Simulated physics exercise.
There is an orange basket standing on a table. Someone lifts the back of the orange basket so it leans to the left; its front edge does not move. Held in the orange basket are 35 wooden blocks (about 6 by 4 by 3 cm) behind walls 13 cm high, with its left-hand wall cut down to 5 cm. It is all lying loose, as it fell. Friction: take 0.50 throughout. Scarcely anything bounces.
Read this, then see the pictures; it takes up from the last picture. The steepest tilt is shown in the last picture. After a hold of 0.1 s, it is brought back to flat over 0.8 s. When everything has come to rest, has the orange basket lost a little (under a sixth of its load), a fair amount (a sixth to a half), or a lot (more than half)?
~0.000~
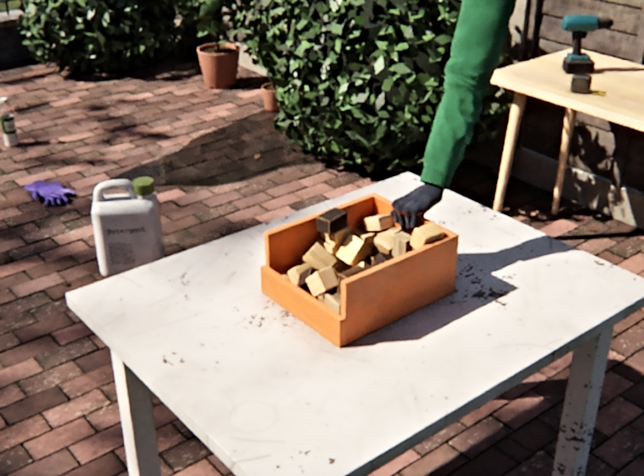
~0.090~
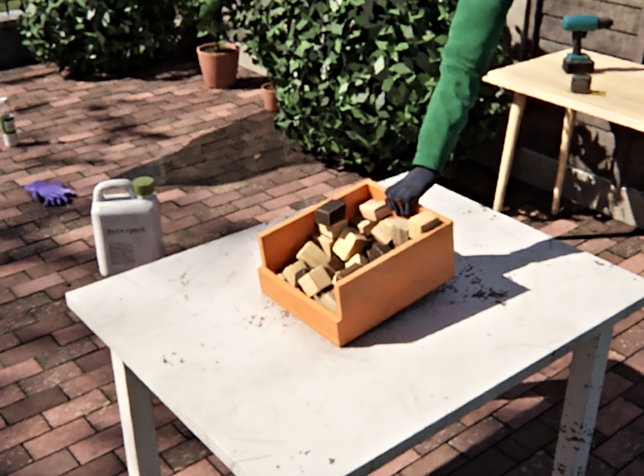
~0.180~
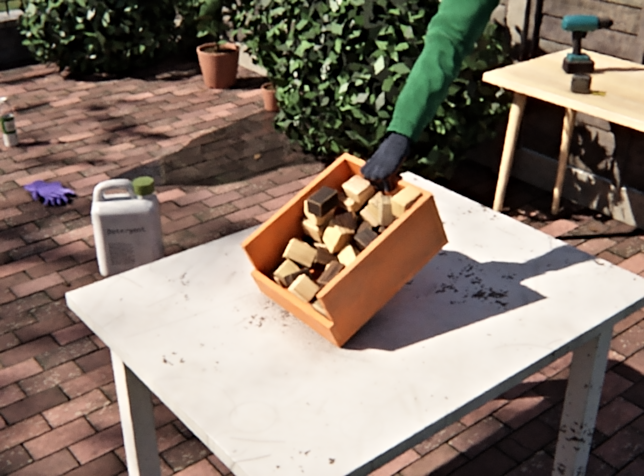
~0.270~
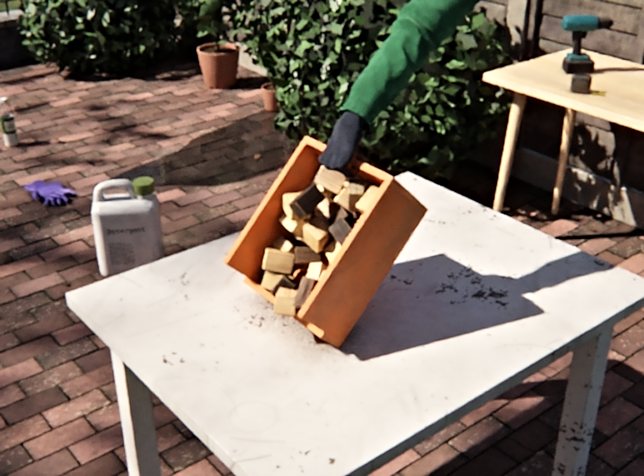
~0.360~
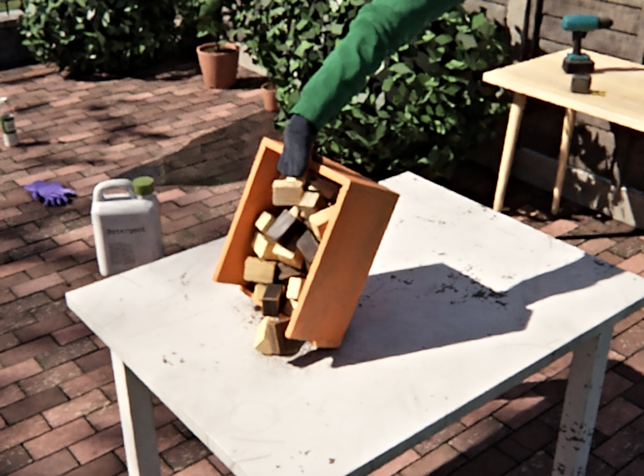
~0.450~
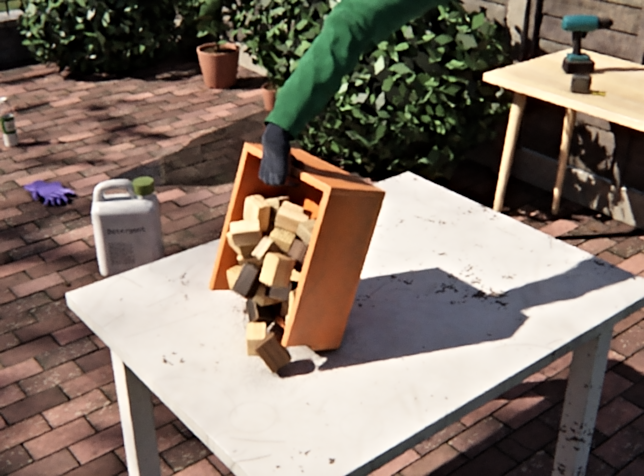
A lot.
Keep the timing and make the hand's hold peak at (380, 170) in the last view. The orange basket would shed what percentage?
The orange basket would shed 0 percent of its load.
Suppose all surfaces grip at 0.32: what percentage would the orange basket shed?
Orange basket 70 per cent.
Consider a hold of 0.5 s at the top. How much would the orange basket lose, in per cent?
The orange basket would shed 70 percent of its load.
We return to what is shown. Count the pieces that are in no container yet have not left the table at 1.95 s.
I'd put it at close to 20.
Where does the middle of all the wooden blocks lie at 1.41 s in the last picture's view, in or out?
Somewhere around pixel (259, 335).
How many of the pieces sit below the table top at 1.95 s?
Around 3.
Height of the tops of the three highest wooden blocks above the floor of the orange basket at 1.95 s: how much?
About 6 cm.
After 0.69 s, tilt 64°; 16 of 35 out of the orange basket.
After 0.99 s, tilt 30°; 25 of 35 out of the orange basket.
After 1.41 s, tilt 0°; 25 of 35 out of the orange basket.
Outcome (at 1.95 s), 25 of 35 out of the orange basket. Asked share, 25 of 35, 71 per cent.
